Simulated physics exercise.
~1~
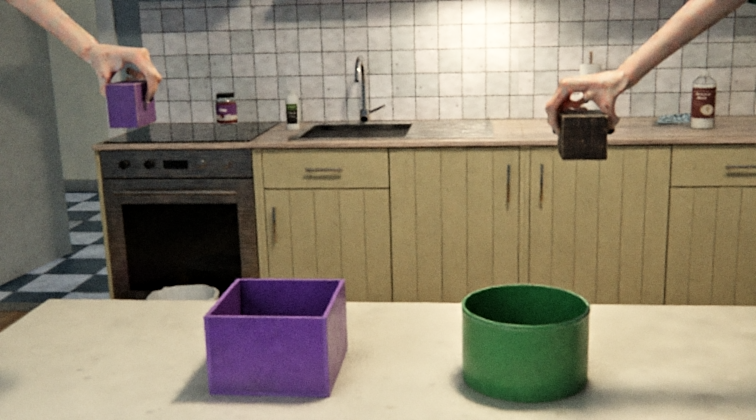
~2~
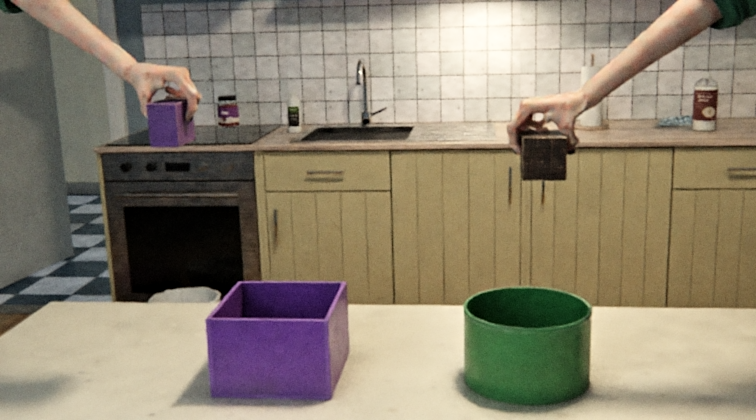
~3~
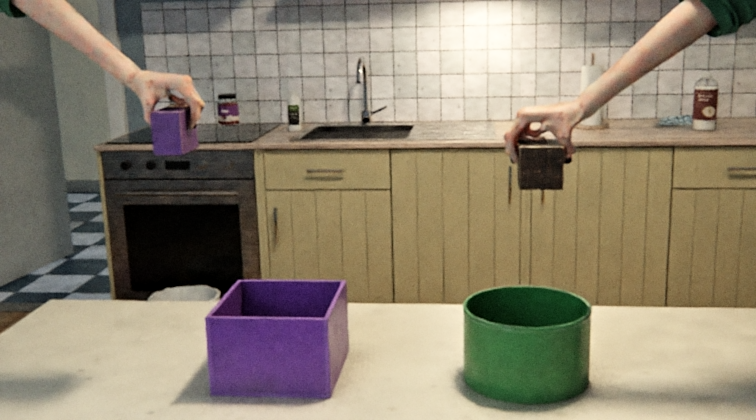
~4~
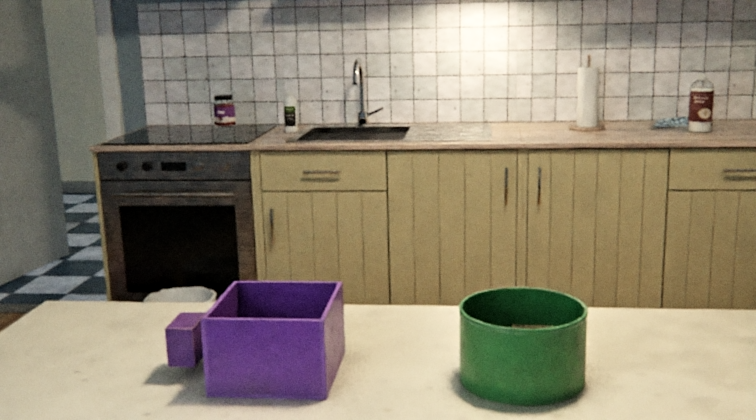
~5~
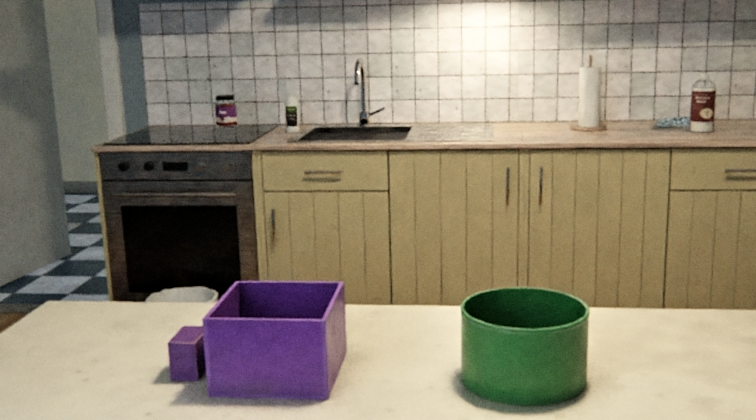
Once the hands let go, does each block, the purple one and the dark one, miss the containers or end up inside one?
The purple block misses and comes to rest on the table just left of the purple box. The dark block drops into the green pot and stays in it.
